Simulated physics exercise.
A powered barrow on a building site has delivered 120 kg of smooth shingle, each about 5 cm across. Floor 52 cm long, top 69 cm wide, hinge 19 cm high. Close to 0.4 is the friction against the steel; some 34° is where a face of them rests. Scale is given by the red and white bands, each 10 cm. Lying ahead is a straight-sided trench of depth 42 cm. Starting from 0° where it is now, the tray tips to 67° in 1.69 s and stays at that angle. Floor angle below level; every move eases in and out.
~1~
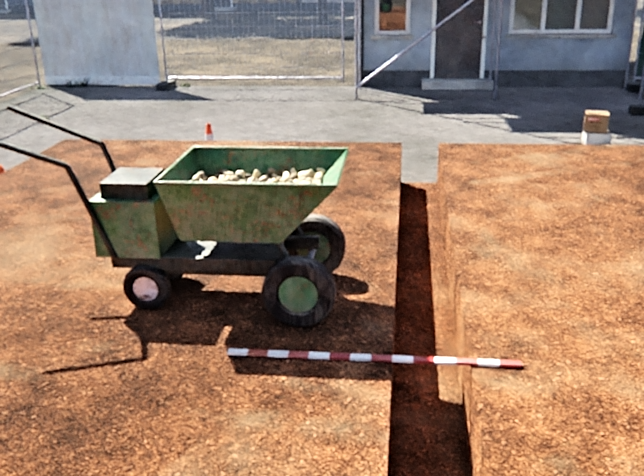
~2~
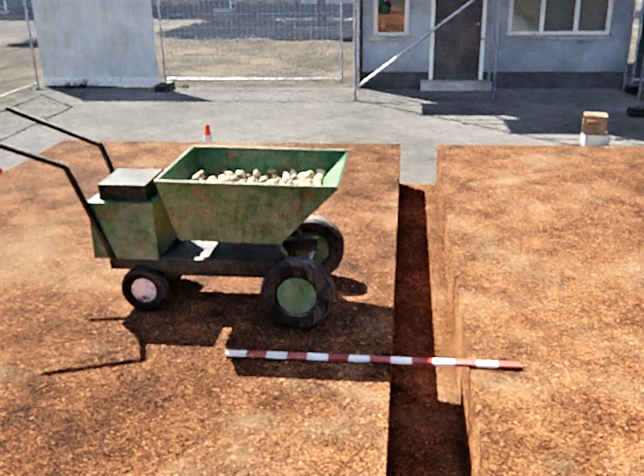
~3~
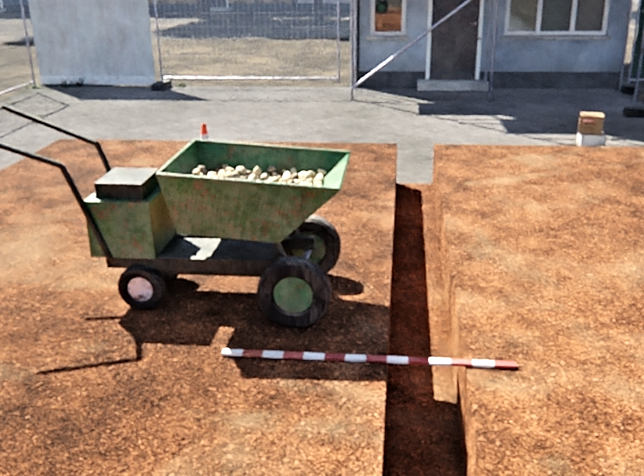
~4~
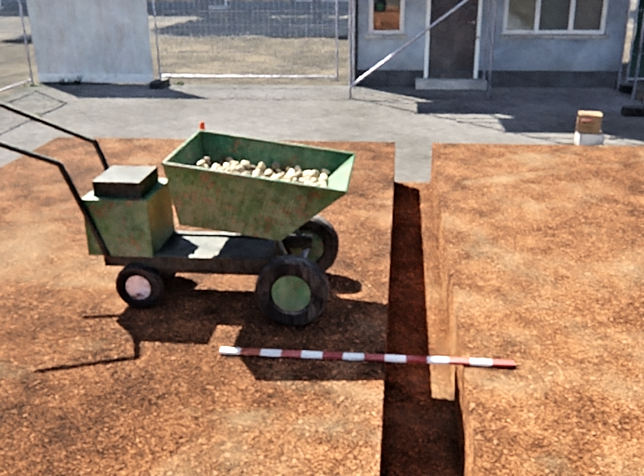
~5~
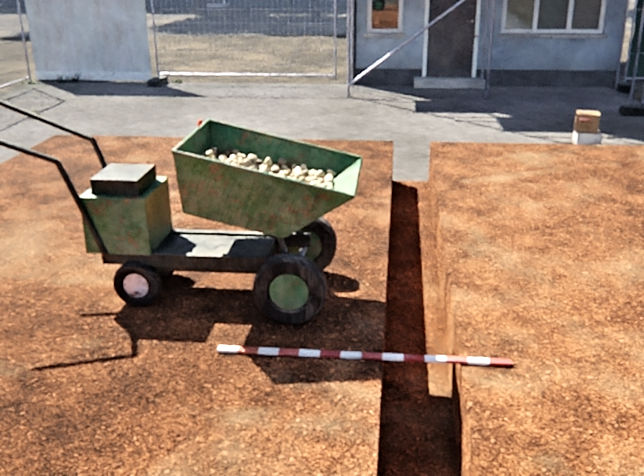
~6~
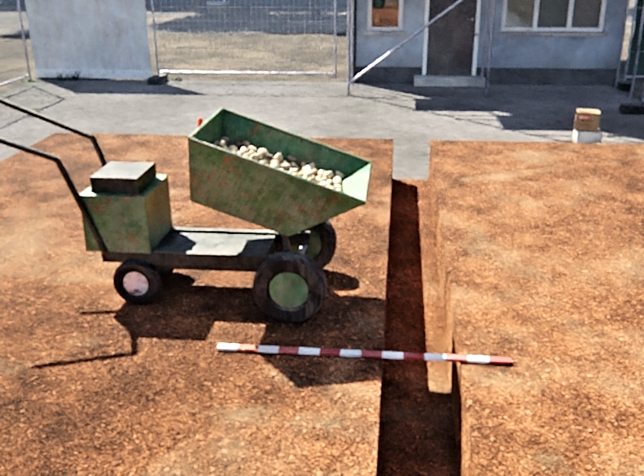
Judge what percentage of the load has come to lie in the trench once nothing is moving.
Roughly 63 in every hundred.
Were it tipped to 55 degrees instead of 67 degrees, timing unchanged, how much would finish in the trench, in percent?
Some 65% would finish there.
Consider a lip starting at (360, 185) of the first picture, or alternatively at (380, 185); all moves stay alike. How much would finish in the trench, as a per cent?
From the first place around 35 per cent, from the other around 15.
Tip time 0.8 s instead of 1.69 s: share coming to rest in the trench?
Then some 45 per cent would.
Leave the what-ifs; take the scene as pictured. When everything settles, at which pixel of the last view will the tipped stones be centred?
Somewhere around (438, 350) in the last picture.
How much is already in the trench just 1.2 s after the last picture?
Some 35 per cent.
Then, 0.7 s after the last picture the floor is at 57°, 100 % in the tray; the foremost stones are at (404, 244).
Then, 1.2 s after the last picture the floor is at 67°, 43 % in the tray, 34 % in the trench, 24 % past the trench; the foremost stones are at (533, 315).
Then, 1.5 s after the last picture the floor is at 67°, 16 % in the tray, 47 % in the trench, 37 % past the trench; the foremost stones are at (614, 320).
Then, 3.5 s after the last picture the floor is at 67°, 0 % in the tray, 63 % in the trench, 37 % past the trench; the foremost stones are past the picture's edge.
